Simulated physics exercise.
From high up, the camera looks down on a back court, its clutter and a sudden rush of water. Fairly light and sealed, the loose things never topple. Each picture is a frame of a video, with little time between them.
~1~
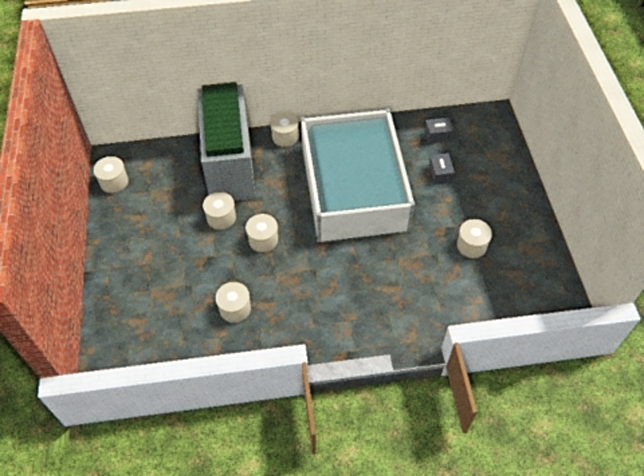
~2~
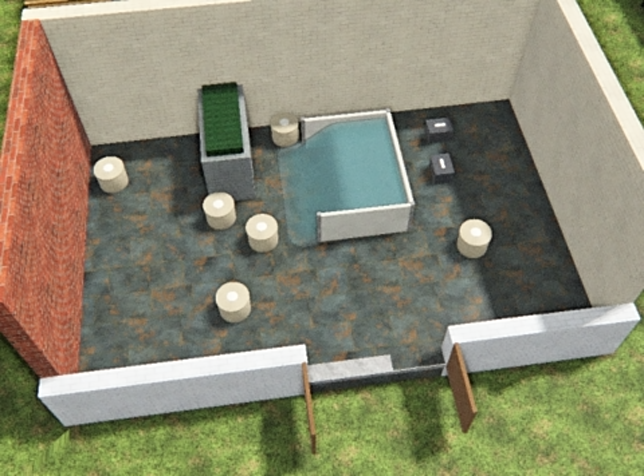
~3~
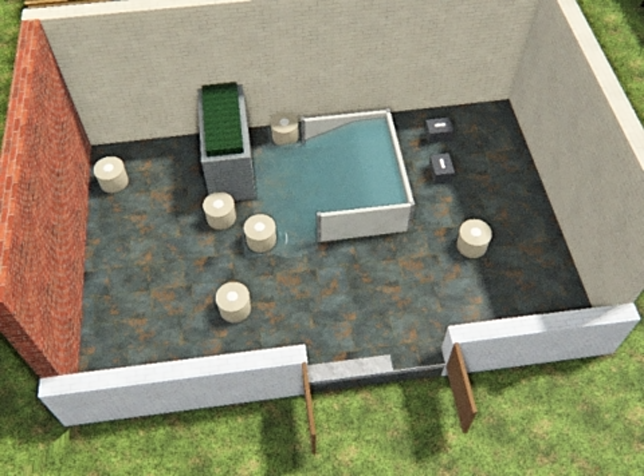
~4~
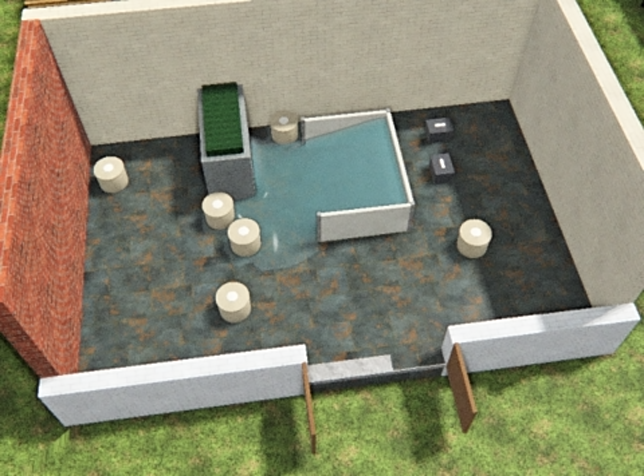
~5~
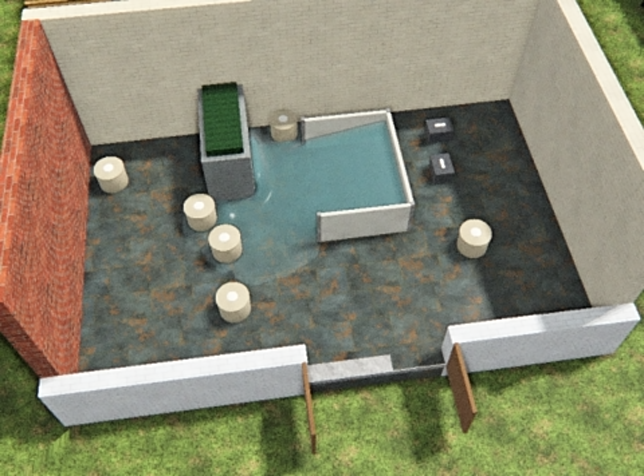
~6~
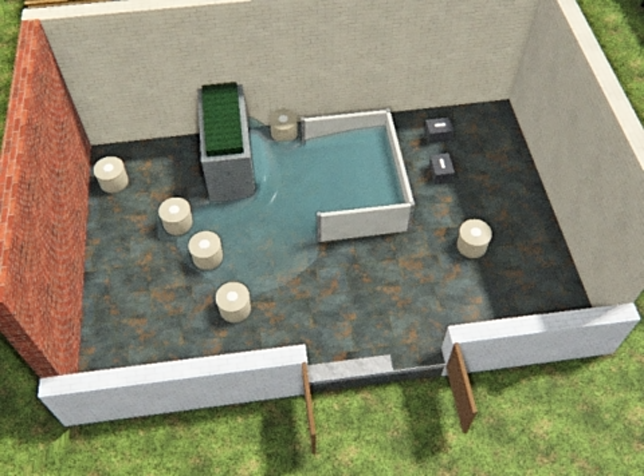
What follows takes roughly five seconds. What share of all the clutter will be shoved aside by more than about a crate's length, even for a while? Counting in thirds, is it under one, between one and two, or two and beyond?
Share shifted well: High, two thirds plus.
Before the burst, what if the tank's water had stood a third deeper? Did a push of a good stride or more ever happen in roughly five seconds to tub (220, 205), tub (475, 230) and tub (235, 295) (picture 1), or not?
The first one: Reaches it. The second: Doesn't reach it. The third: Reaches it.
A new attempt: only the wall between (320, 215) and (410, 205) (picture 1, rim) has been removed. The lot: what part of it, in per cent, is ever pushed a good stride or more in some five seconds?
I make it 0 per cent.
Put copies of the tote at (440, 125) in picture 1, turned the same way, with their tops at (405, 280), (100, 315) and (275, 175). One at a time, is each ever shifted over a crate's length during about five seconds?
Here's how it goes: Never gets far, sent far off, and lastly sent far off.
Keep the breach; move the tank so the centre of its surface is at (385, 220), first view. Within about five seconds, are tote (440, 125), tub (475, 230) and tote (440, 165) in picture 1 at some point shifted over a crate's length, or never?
In turn: Under that, under that, less than that.
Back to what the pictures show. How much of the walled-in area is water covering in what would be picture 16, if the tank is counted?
50 %, give or take.
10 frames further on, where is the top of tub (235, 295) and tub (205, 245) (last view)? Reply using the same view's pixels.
The tops should be near (211, 351) and near (88, 331).
A moment on, 2 of 8 are well off their spots; 1 afloat.
Next, 4 of 8 are well off their spots; 3 afloat.
Later, 6 of 8 are well off their spots; 5 afloat.
In the end, 6 of 8 are well off their spots, and 6 have been at some point; 5 afloat.
